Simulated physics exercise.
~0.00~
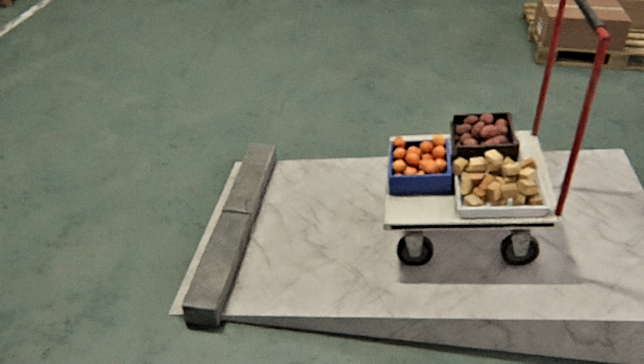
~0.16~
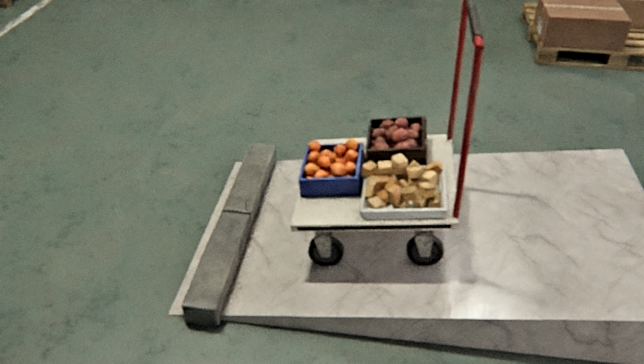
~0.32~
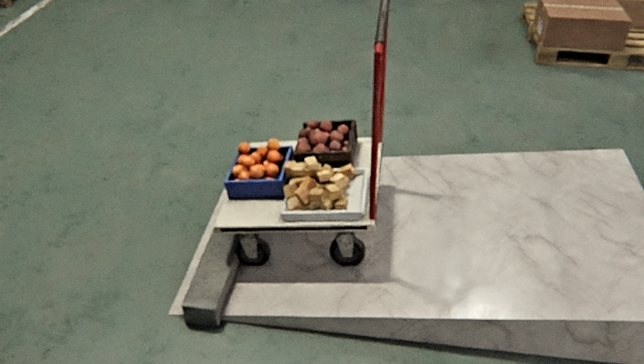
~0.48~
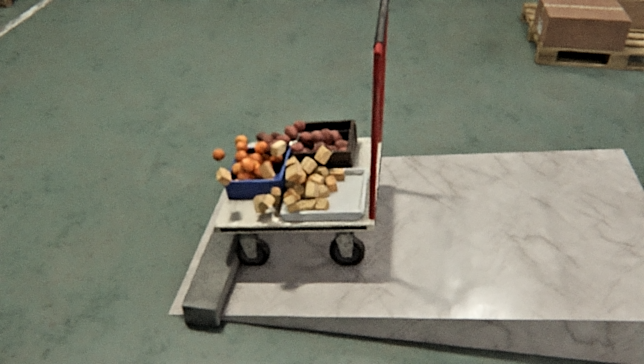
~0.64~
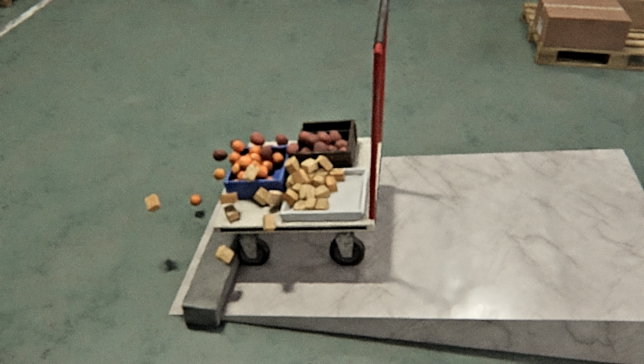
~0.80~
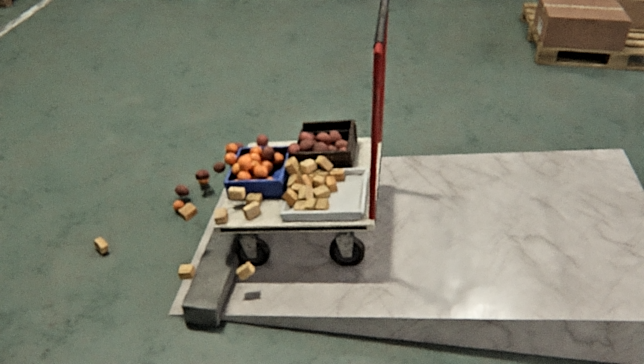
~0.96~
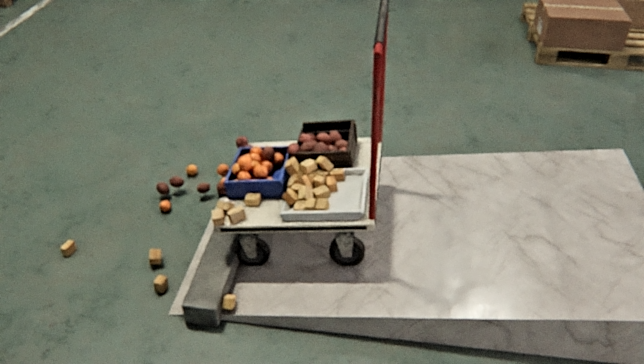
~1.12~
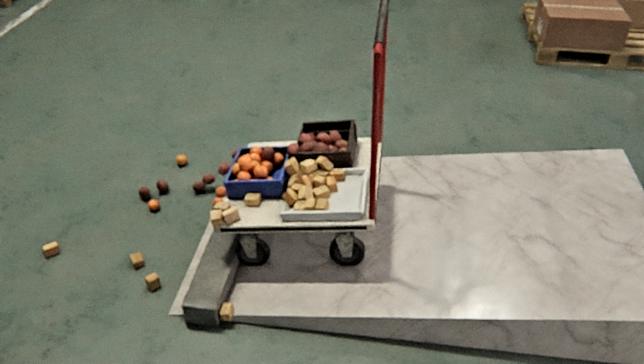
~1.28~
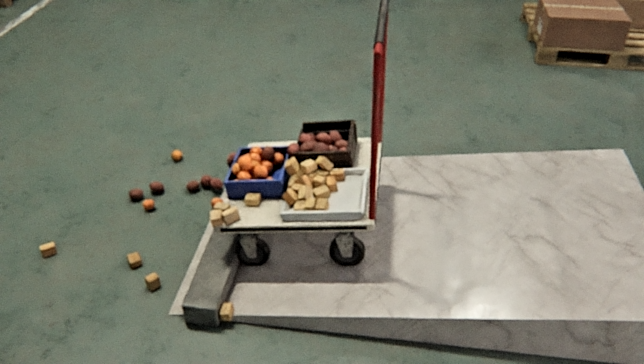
On a green warehouse floor, a flat cart carrying boxes of oranges, red potatoes and wooden blocks rolled left down a pale ramp and stopped at a grey beam, pitching some of each forward, several settling on the floor while the boxes stayed put.
